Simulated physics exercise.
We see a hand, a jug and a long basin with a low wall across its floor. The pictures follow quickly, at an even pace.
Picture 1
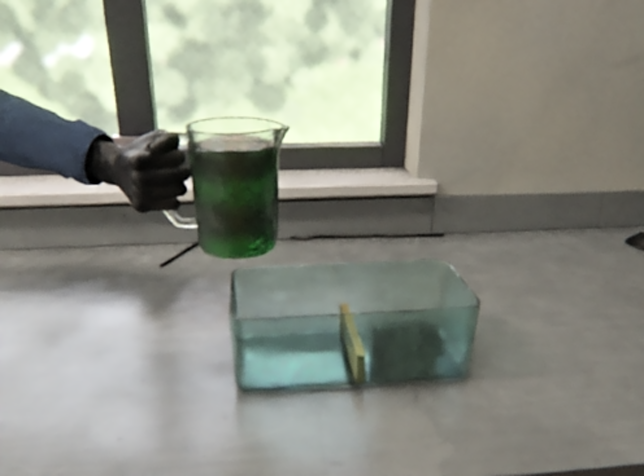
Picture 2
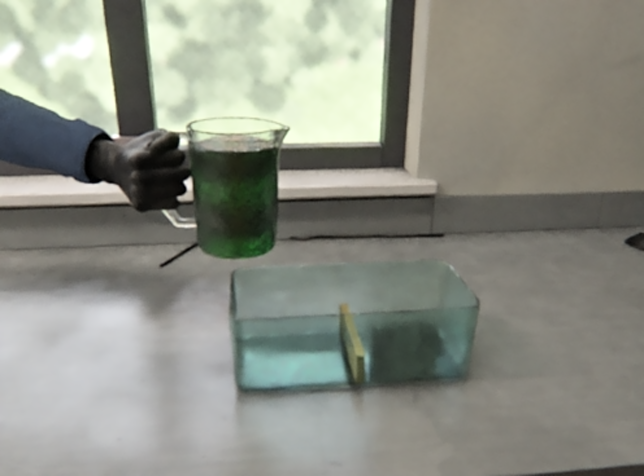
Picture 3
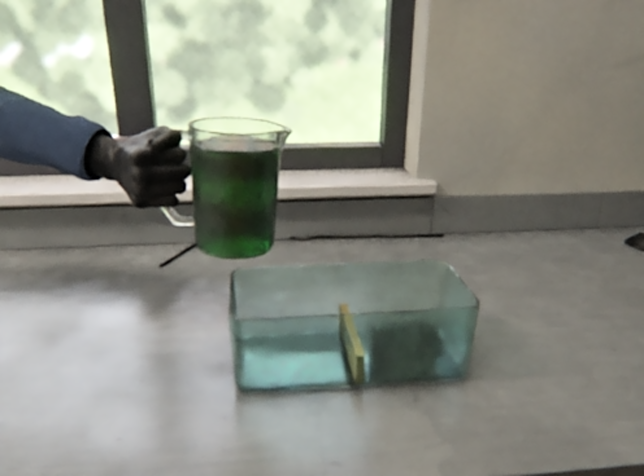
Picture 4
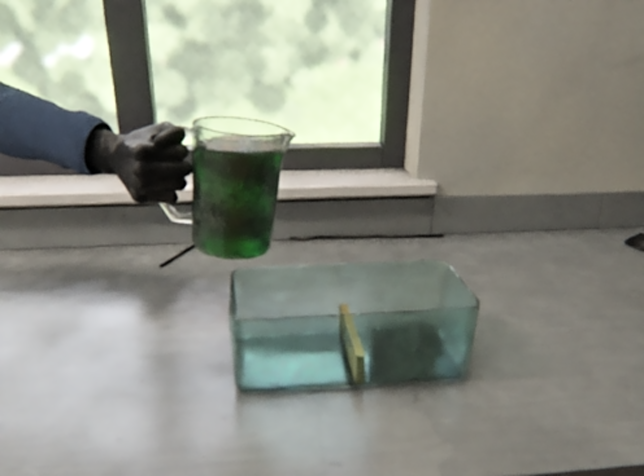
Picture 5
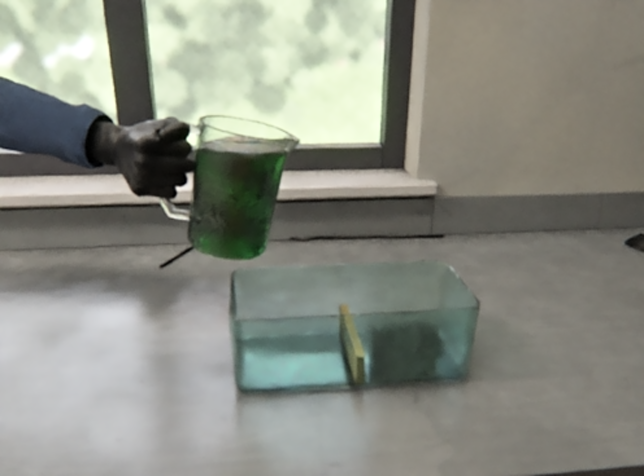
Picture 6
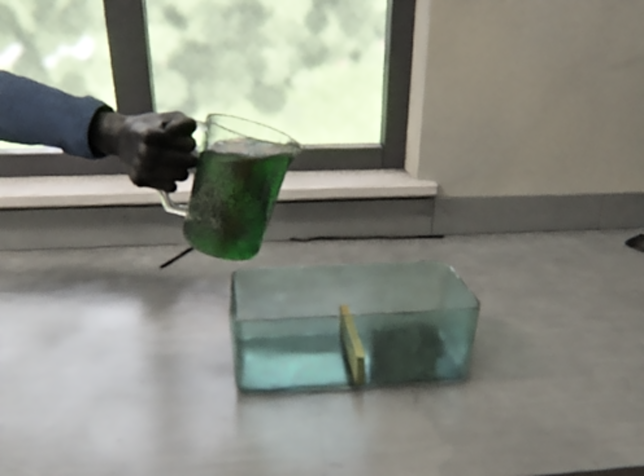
A gloved hand holding a glass jug of green liquid upright, then slowly tilting it rightward above a divided glass basin.
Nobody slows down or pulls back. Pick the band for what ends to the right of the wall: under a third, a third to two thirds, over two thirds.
It comes to between a third and two thirds.
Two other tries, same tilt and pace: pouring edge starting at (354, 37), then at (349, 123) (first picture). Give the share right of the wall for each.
In turn 60 and 85 in a hundred.
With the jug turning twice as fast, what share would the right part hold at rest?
It comes to 30 per cent or so.
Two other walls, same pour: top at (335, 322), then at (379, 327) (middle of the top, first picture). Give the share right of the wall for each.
Roughly 75 per cent, and 10 per cent.
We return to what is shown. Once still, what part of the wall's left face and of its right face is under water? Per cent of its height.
Left about 50, right about 50.
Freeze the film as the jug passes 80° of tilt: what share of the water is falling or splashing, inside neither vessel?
Some 15 per cent.
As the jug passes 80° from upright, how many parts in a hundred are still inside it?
About 80 per cent.
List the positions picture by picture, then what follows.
Tilt 0°; pouring edge (290, 126); surface from (191, 144) to (278, 142); the long basin's rim runs from (231, 293) to (463, 282); the wall's top is at (352, 328), in the first picture.
Tilt 1°; pouring edge (290, 127); surface from (191, 144) to (278, 143), in the second picture.
Tilt 3°; pouring edge (292, 129); surface from (193, 143) to (279, 144), in the third picture.
Tilt 6°; pouring edge (296, 133); surface from (196, 143) to (283, 145), in the fourth picture.
Tilt 11°; pouring edge (300, 139); surface from (199, 146) to (288, 147), in the fifth picture.
Tilt 17°; pouring edge (305, 146); surface from (200, 160) to (293, 148), in the sixth picture.
A moment on, the jug is tipped on its side and 78 per cent is still to pour, 0 is left of the wall and 5 right of it.
Next, the jug is tipped right over and 24 per cent is still to pour, 18 is left of the wall and 39 right of it.
Then the jug is tipped right over and 1 per cent is still to pour, 47 is left of the wall and 49 right of it.
Later the jug is tipped right over and 0 per cent is still to pour, 49 is left of the wall and 49 right of it.
At rest 49 per cent lies left of the wall, 49 right of it and 1 outside.
